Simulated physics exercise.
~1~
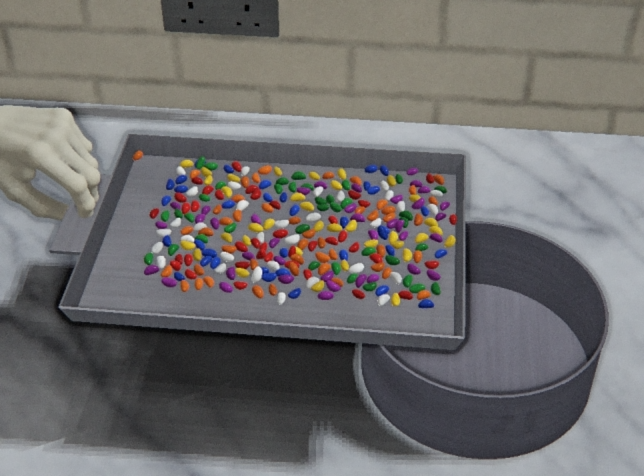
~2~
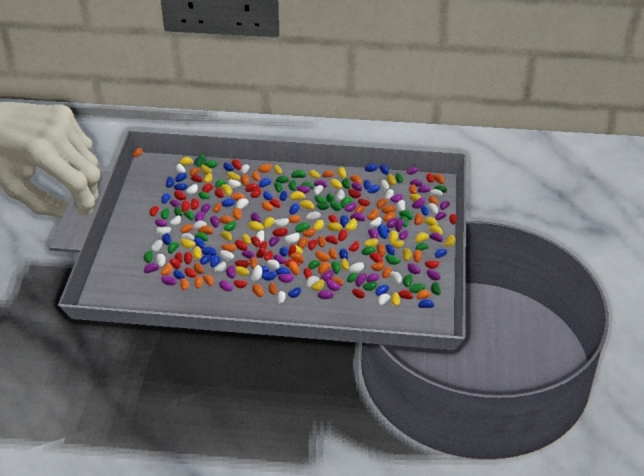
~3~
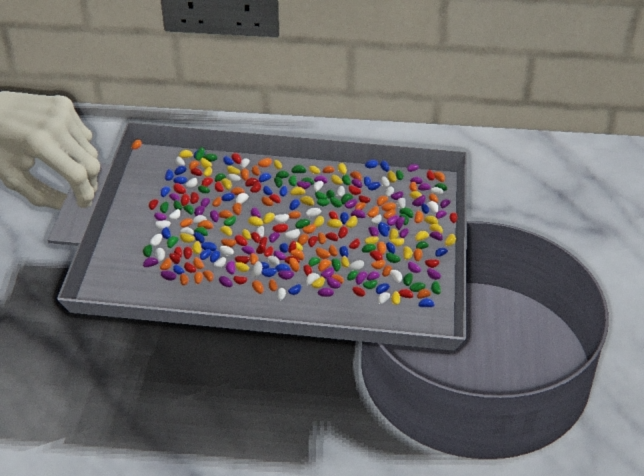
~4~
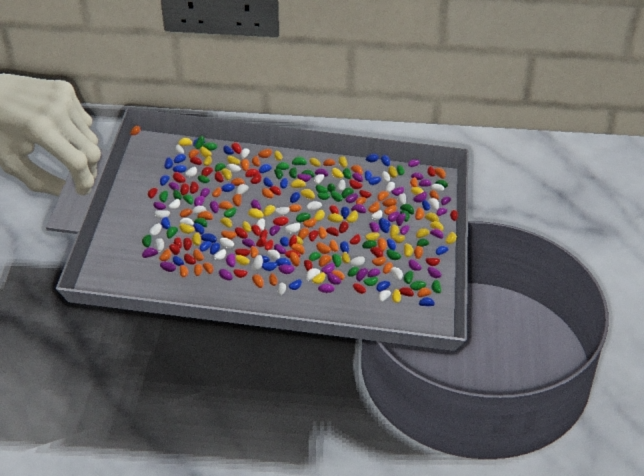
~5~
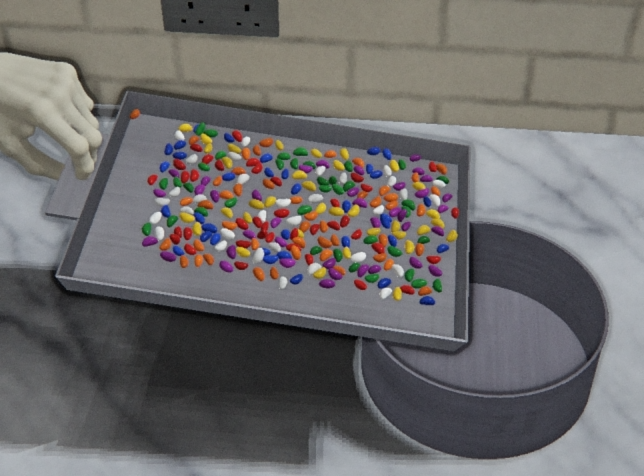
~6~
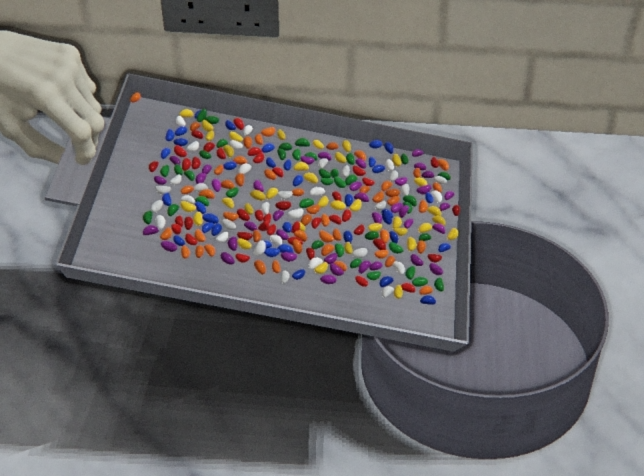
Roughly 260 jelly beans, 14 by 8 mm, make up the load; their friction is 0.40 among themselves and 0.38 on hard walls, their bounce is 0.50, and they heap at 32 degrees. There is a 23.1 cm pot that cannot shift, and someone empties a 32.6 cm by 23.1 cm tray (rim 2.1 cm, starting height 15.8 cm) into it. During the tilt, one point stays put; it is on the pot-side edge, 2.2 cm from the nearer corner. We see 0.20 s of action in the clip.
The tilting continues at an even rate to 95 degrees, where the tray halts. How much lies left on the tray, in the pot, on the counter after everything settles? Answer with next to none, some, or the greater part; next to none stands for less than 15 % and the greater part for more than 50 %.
Tray: Next to none; pot: Some; counter: The greater part.
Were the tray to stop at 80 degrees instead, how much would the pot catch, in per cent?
30 percent.
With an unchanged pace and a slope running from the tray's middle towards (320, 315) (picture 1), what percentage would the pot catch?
The share would be about 0 percent.
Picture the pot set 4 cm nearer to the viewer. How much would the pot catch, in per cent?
Then about 85 per cent.
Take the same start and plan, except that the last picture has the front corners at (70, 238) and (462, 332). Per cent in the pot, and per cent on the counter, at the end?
Pot 90, counter 10.
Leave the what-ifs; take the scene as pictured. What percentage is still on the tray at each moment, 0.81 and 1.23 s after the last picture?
I'd say roughly 45, then roughly 0.
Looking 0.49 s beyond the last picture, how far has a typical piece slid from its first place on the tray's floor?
It has moved some 12 cm from its start.
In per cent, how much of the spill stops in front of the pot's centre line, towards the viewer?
Estimate: Close to 100 per cent of the pieces.
Then, 0.49 s after the last picture, tilt 51 degrees; the tray holds 100 %, the pot 0 %.
Then, 0.81 s after the last picture, tilt 78 degrees; the tray holds 45 %, the pot 10 %.
Then, 1.23 s after the last picture, tilt 95 degrees; the tray holds 0 %, the pot 35 %.
In the end, tray 0 %, pot 35 %, counter 65 %.
